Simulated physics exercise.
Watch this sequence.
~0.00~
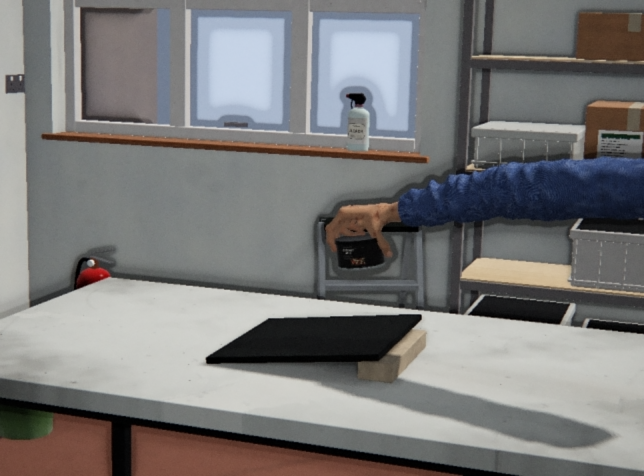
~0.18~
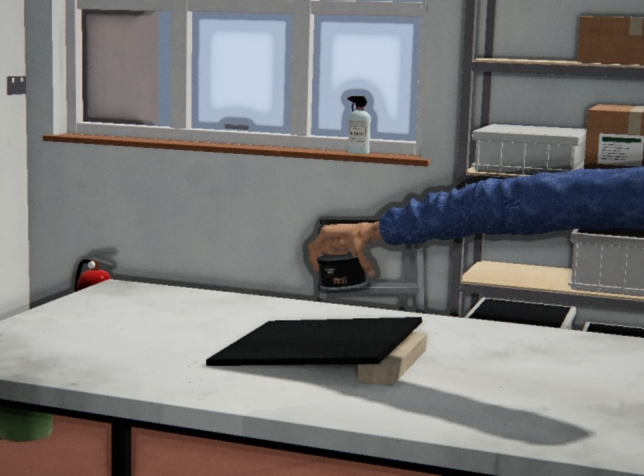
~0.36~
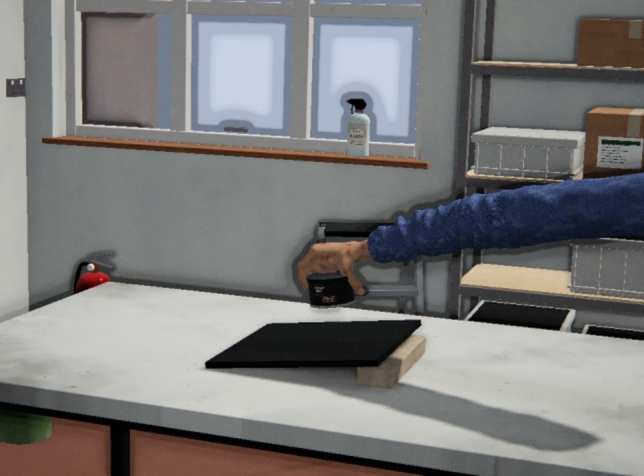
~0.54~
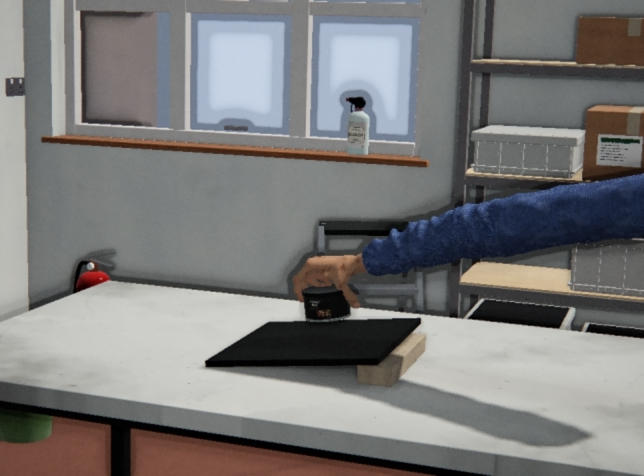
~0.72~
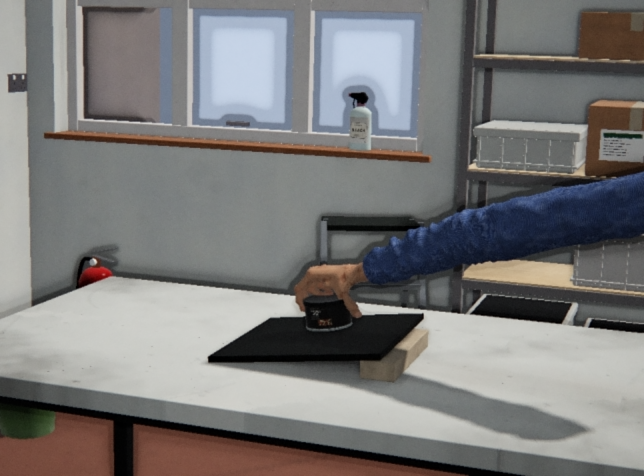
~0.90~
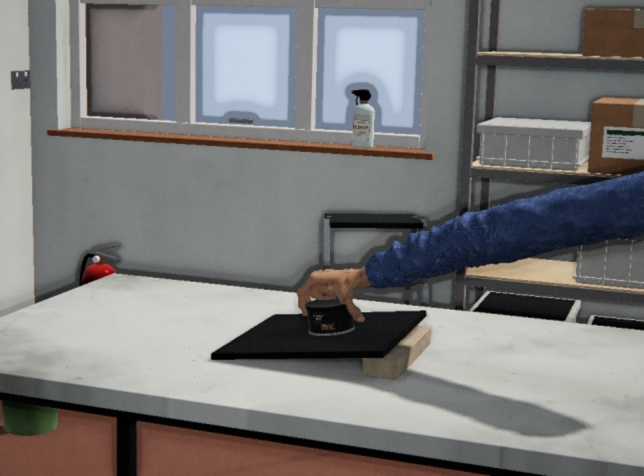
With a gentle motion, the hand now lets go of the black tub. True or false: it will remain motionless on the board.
True.
After 1.10 s, no change.
After 1.40 s, black tub resting near (331, 316).
In the end (1.9 s), it is unmoved. At the end, from the last picture's camera, black tub near (331, 316). The black tub keeps its place.
